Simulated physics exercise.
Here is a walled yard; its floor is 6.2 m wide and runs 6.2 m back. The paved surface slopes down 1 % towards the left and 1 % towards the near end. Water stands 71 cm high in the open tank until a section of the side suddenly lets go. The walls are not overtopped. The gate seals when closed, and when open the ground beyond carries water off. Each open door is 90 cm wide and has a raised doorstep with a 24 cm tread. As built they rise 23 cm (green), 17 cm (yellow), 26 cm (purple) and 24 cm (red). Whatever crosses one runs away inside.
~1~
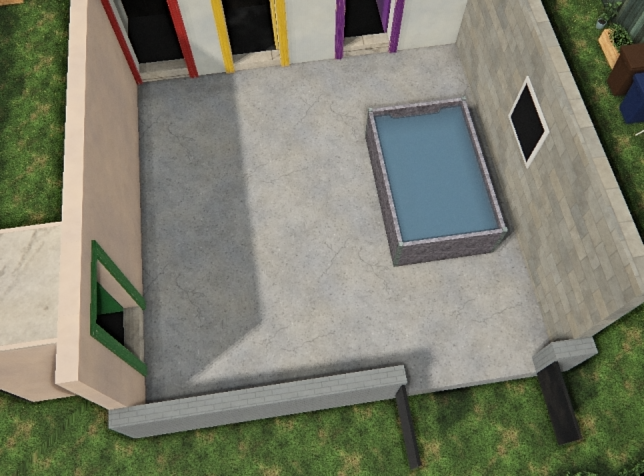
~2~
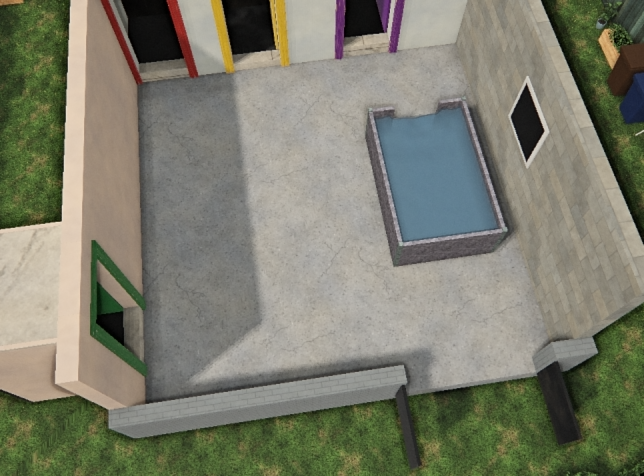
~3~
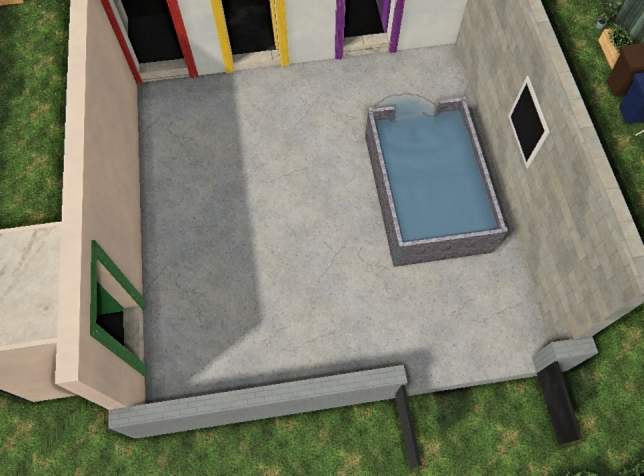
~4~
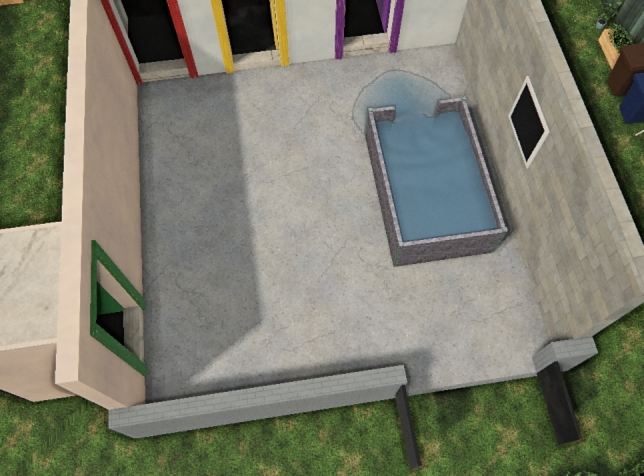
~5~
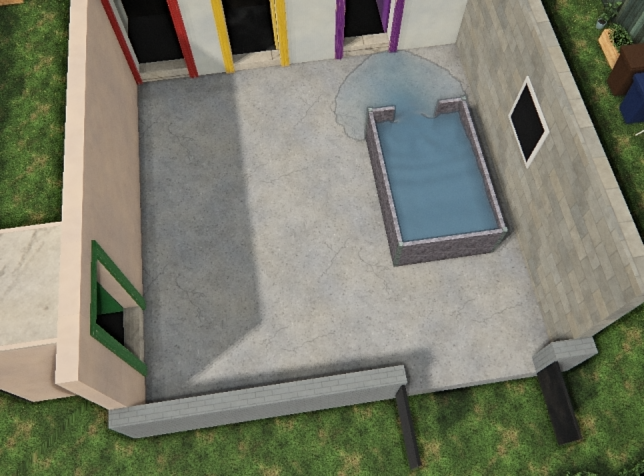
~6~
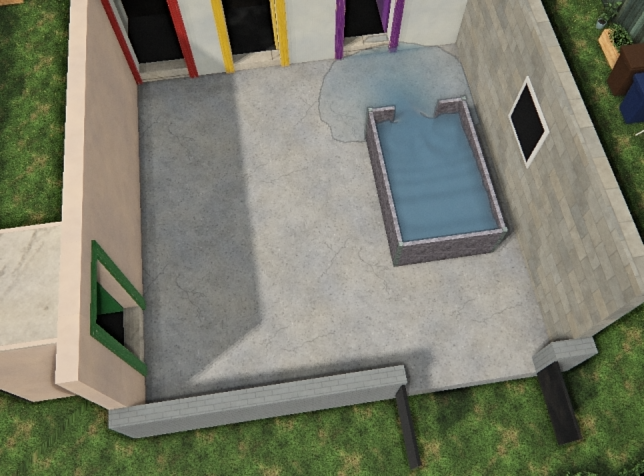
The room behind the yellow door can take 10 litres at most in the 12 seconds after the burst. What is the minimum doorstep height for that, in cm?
At least 6.5 cm or so.
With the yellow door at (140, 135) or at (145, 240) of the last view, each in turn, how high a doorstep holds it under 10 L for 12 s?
About 16 and 6.0 cm.
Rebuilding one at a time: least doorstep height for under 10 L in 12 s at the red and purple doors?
Roughly 13.5 cm at red and 30 cm at purple.
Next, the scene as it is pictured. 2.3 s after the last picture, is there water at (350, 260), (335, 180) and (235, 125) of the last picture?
In turn: Dry, not reached, flooded.
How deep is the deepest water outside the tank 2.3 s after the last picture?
Roughly 30 cm.
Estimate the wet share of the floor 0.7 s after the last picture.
Near 15 per cent is wet.
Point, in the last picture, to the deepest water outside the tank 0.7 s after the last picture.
Near (453, 46).
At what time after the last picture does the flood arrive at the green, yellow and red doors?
Green 3.8 s, yellow 0.6 s, red 1.3 s.
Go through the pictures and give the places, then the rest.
In the first picture, the open tank at (433, 170) is whole and still, 71 cm deep; the yellow door at (252, 29) is dry.
In the second picture, the gap is on the far side, the front 0.3 m out at a hidden place; the back of the open tank holds 71 cm.
In the third picture, the gap is on the far side, the front 0.8 m out at (392, 100); the back of the open tank holds 71 cm.
In the fourth picture, water pours out on the far side and has run 1.4 m, to (392, 74); about 7 cm deep outside, 71 cm at the back.
In the fifth picture, the gap is on the far side, the front 1.9 m out at (380, 53); the back of the open tank holds 71 cm.
In the sixth picture, the gap is on the far side, the front 2.0 m out at (371, 39); the back of the open tank holds 70 cm; 1.4 m in a straight line remain to the yellow door at (252, 29).
Then, 0.7 s after the last picture water covers 15 % of the floor, deepest (42 cm) near (453, 46); 4 cm at the yellow door, 0 litres in over its 17 cm doorstep.
Then, 2.3 s after the last picture water covers 35 % of the floor, deepest (30 cm) near (453, 46); 9 cm at the yellow door, 0 litres in over its 17 cm doorstep.
Then, 11.3 s after the last picture water covers 90 % of the floor, deepest (14 cm) near (147, 416); 3 cm at the yellow door, 0 litres in over its 17 cm doorstep.
At the yellow door as built, the water peaked near 10 cm, 1.5 s after the last picture.
With a doorstep of 5.5 cm, 16 litres would have come in within the 12 s; with 7.5 cm, 5 litres. So under 10 litres takes about 6.5 cm.
